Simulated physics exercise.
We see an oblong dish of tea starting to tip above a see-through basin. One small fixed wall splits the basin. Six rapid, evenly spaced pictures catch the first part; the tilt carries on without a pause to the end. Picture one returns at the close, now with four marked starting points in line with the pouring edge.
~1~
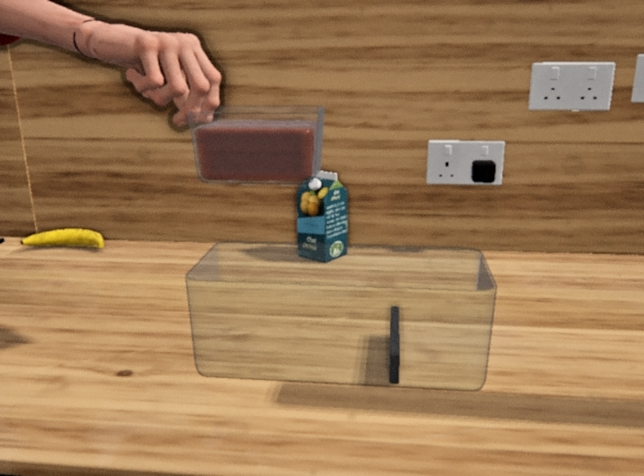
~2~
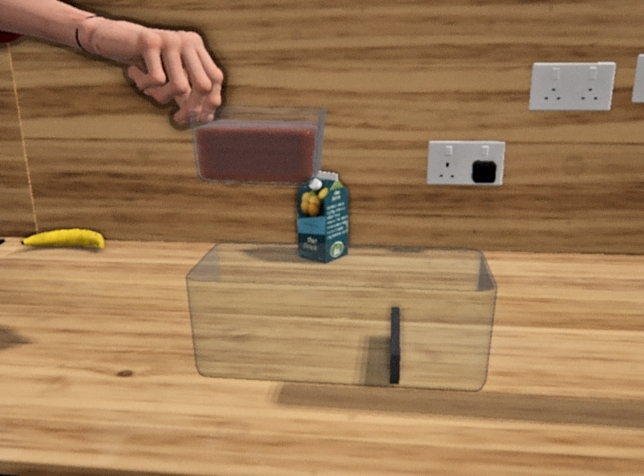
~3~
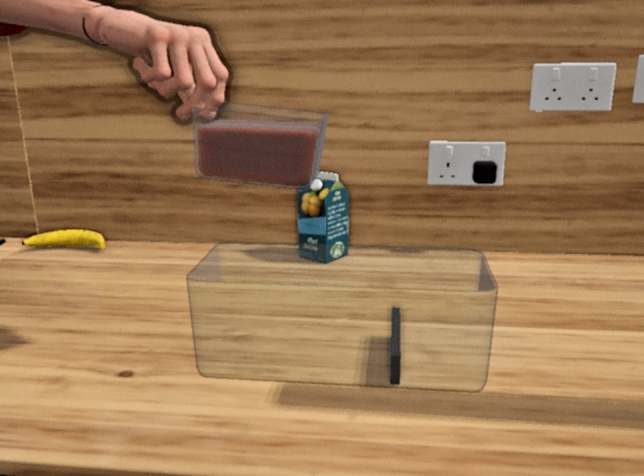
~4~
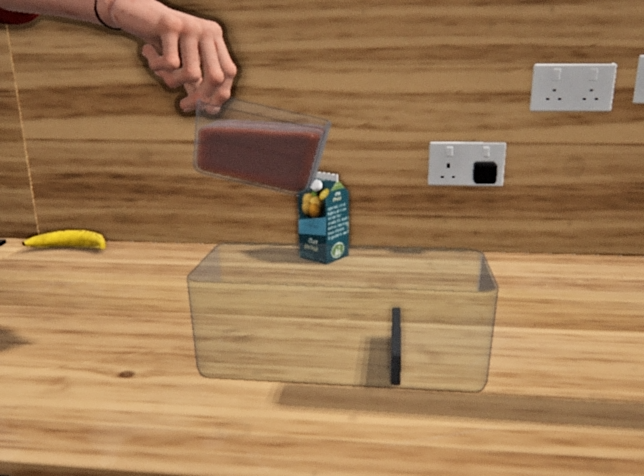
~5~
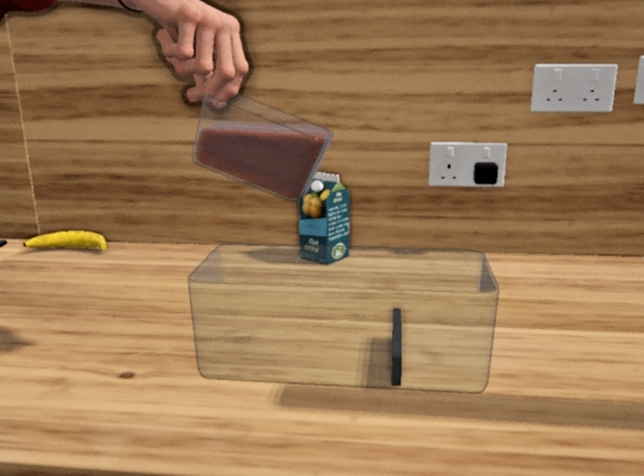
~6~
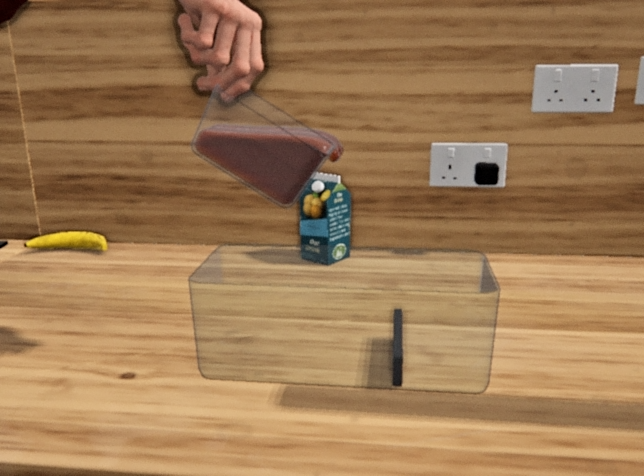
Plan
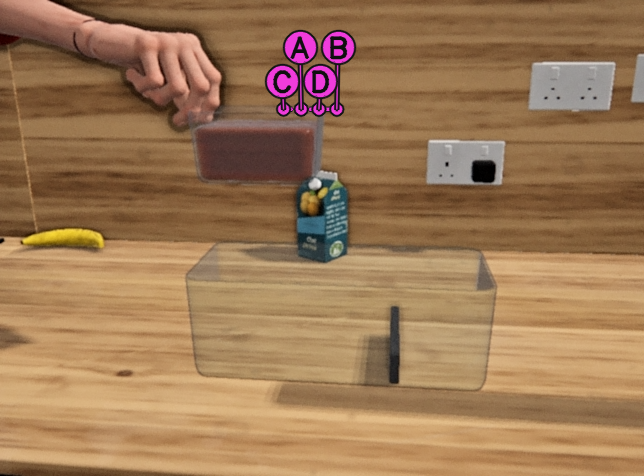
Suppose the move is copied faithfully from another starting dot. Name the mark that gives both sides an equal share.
The answer is place B.
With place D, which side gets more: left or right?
The left side.
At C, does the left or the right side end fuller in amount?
More ends on the left.
In magenta, A at (301, 109); B at (336, 109); C at (283, 109); D at (318, 109).
Choosing A, about 92 % ends left of the wall and 6 % right of it.
Choosing B, about 49 % ends left of the wall and 50 % right of it.
Choosing C, about 89 % ends left of the wall and 10 % right of it.
Choosing D, about 72 % ends left of the wall and 27 % right of it.
